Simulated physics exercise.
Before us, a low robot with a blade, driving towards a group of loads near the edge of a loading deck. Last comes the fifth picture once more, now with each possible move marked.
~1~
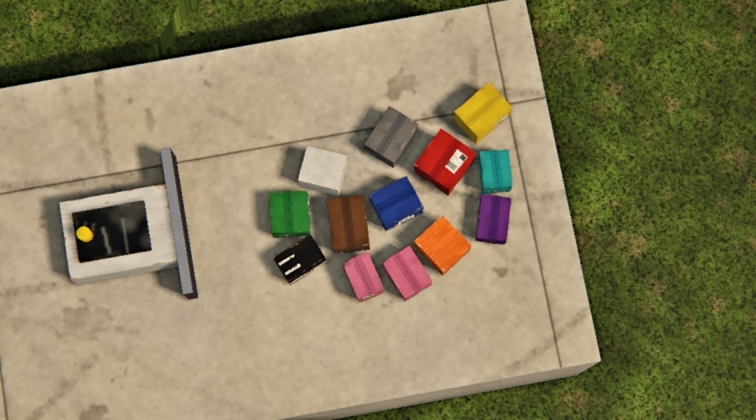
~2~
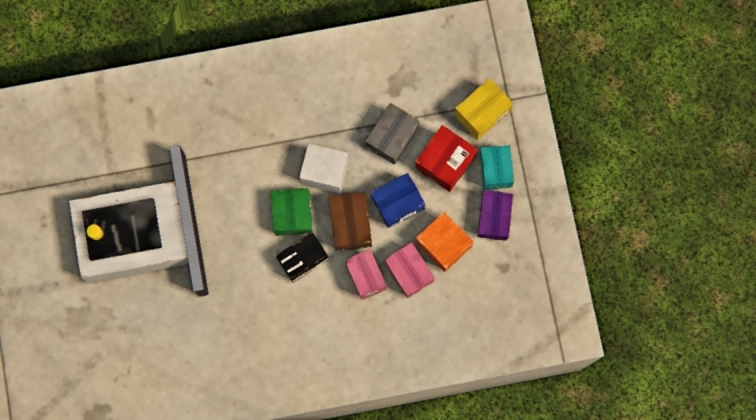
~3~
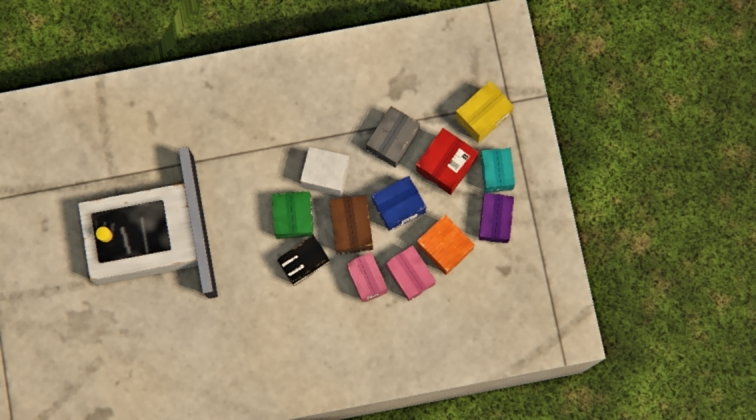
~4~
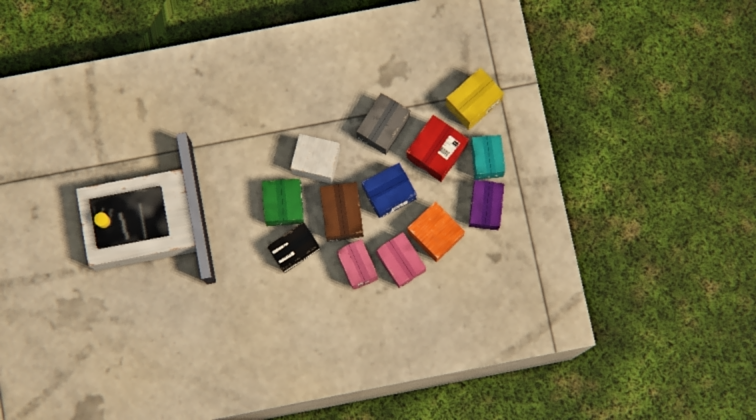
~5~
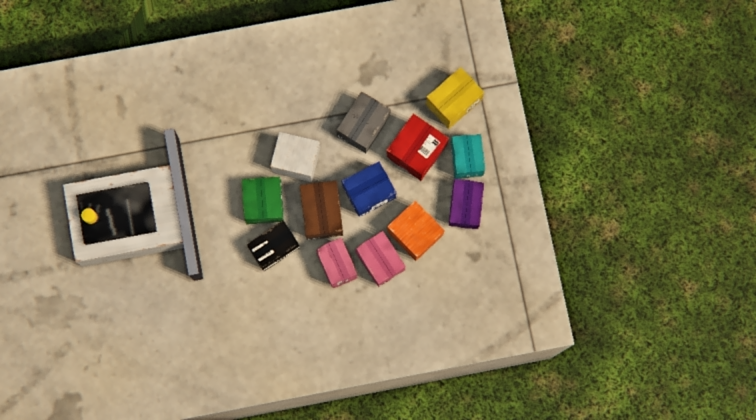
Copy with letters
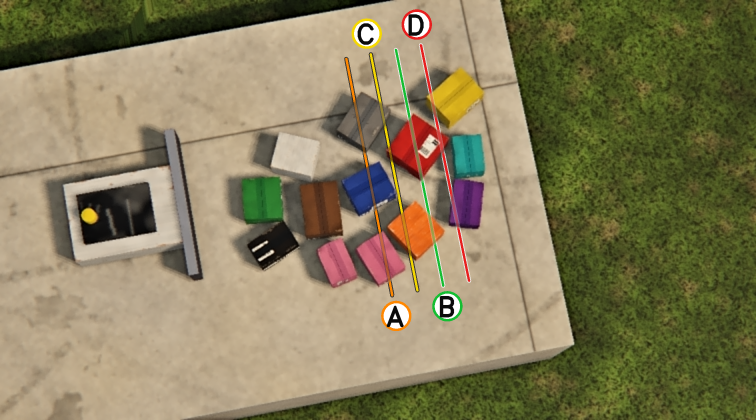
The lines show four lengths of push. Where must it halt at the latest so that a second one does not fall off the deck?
It should halt at B.
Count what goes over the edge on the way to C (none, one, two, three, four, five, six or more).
In all, none.
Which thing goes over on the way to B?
It is the turquoise box.
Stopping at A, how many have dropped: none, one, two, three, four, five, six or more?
The count is none.
On the marked copy, A at (369, 175); B at (419, 166); C at (394, 171); D at (445, 161).
Taking B. A third of the way, robot (207, 196); pink parcel (343, 269); black parcel (307, 245).
Two thirds of the way, robot (292, 181); turquoise box (487, 146); yellow box (458, 80).
When it is over, robot (358, 168); turquoise box over the edge; purple parcel (535, 207); one fallen.
As for the rest, A is within the limit but short; C is within the limit but short; D drops three.
